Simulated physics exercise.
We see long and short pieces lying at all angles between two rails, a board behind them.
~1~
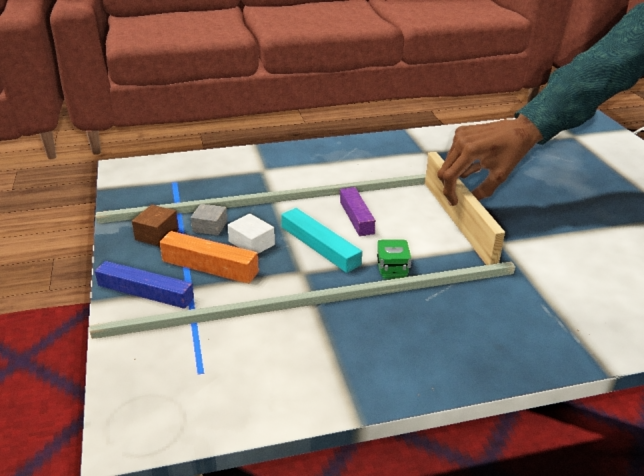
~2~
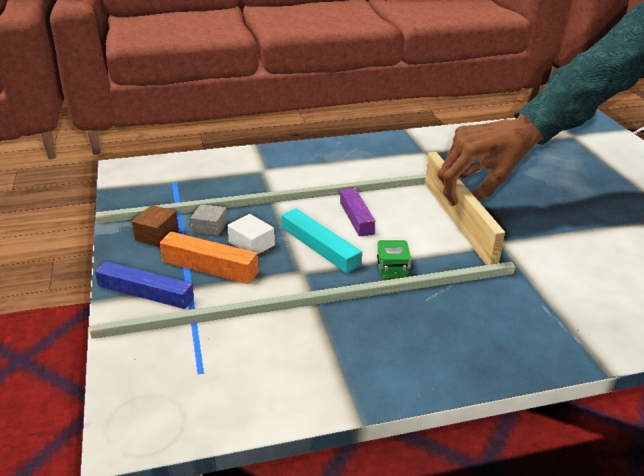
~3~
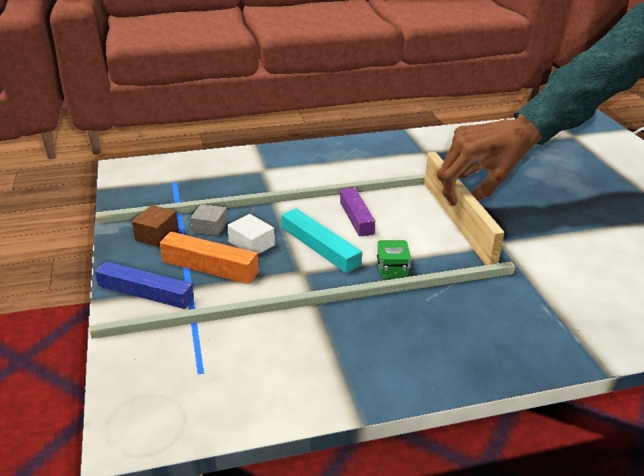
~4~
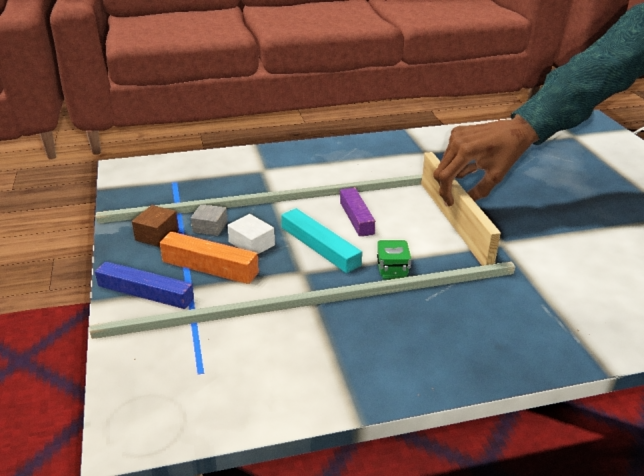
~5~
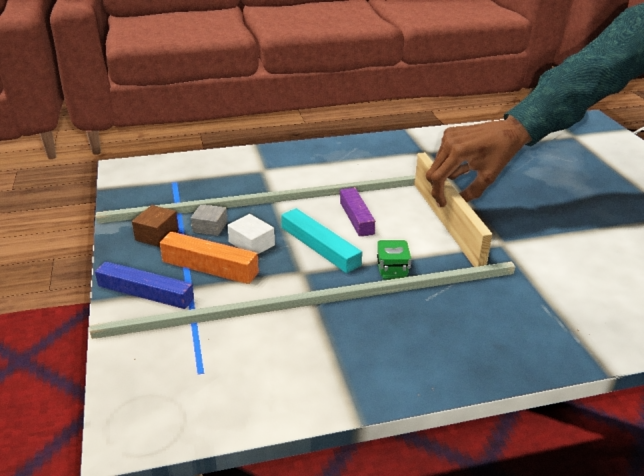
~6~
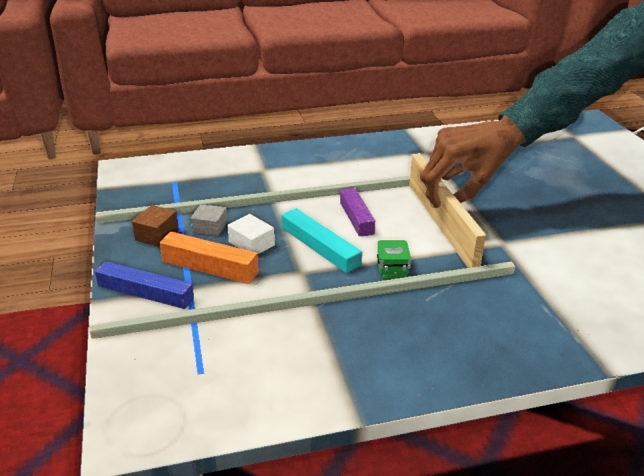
At first, a hand holds a wooden board still at the right end of two rails, with coloured blocks and a small green object lying between them. Then the hand slides the board a short way left, towards the pieces, which all stay where they are.
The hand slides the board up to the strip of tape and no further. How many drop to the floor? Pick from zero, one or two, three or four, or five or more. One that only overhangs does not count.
Outcome: The number that fall off is zero.
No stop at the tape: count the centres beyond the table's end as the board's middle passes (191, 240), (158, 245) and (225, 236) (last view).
Place by place, 0, 3 and 0.
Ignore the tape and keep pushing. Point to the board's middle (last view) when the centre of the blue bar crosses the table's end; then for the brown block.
At (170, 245) for the blue bar; at (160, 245) for the brown block.
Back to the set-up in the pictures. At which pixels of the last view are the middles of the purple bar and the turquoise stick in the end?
The purple bar at (173, 235), the turquoise stick at (149, 264).
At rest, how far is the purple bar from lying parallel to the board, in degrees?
Some 0 degrees.
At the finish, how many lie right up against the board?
2 of them.
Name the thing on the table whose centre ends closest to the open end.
The orange bar ends nearest.
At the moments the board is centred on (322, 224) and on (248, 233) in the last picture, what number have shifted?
3 and 6.
Early on, none off yet; blue bar at rest near (144, 285); brown block at rest near (156, 226); orange bar at rest near (209, 257).
Finally, the number that fall off is zero.
